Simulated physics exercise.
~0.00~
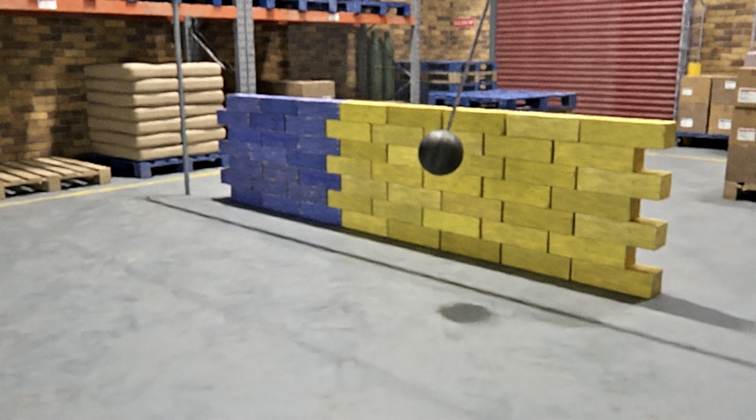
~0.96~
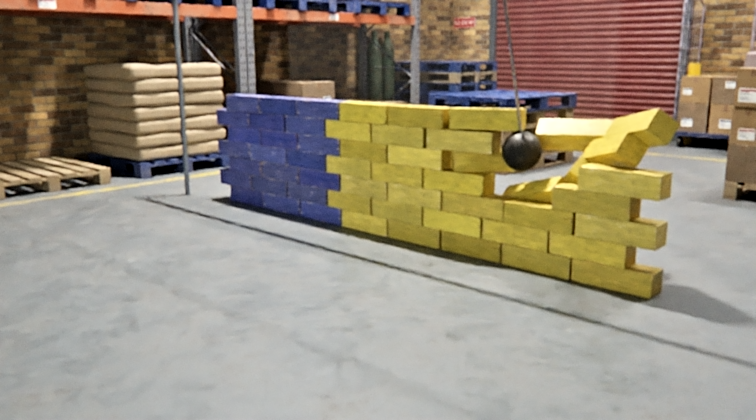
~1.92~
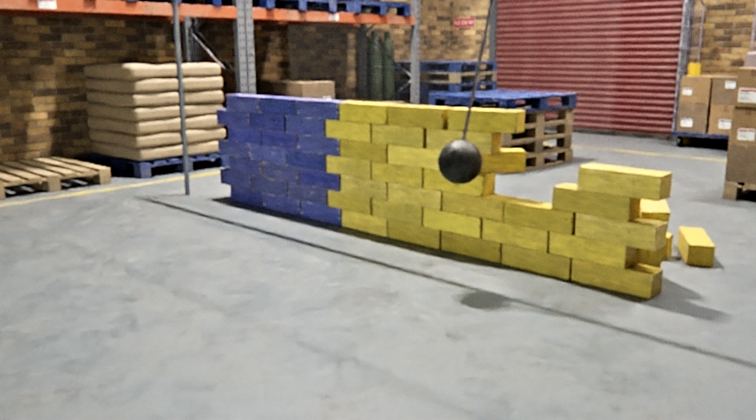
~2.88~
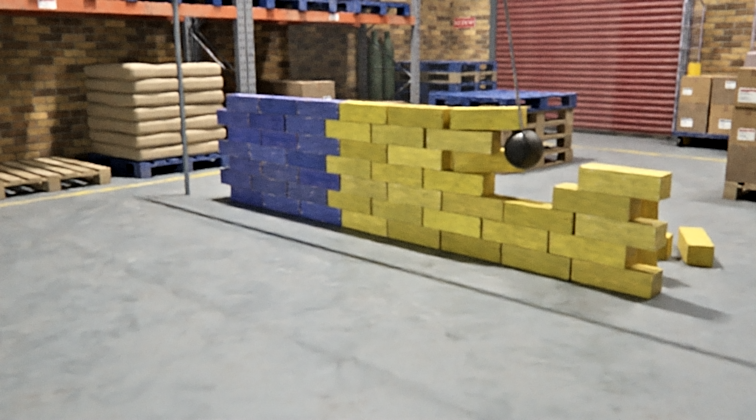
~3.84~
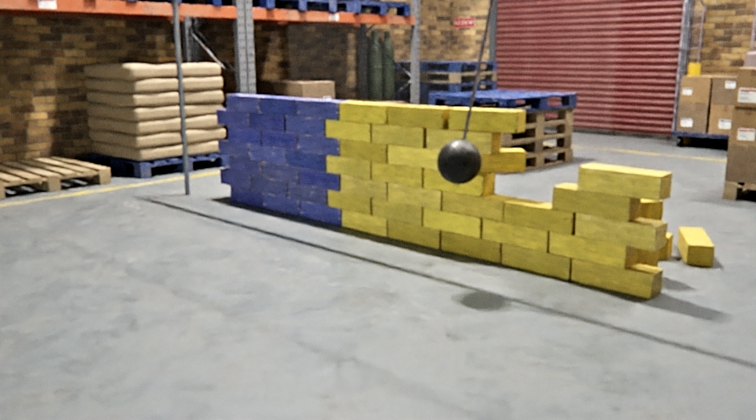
A dark iron ball on a line hangs before a long, low wall of stacked timber blocks, blue at the left and yellow at the right, in a warehouse seen from a still, slightly raised view. Sacks on a pallet, shelving and a red shutter stand behind. The ball swings right into the upper yellow part, tilting several blocks and knocking them away. It swings back left, then right through the gap and left again, with no further blocks falling. The blue section stays intact, while a notch remains in the yellow and a fallen block lies at the right.
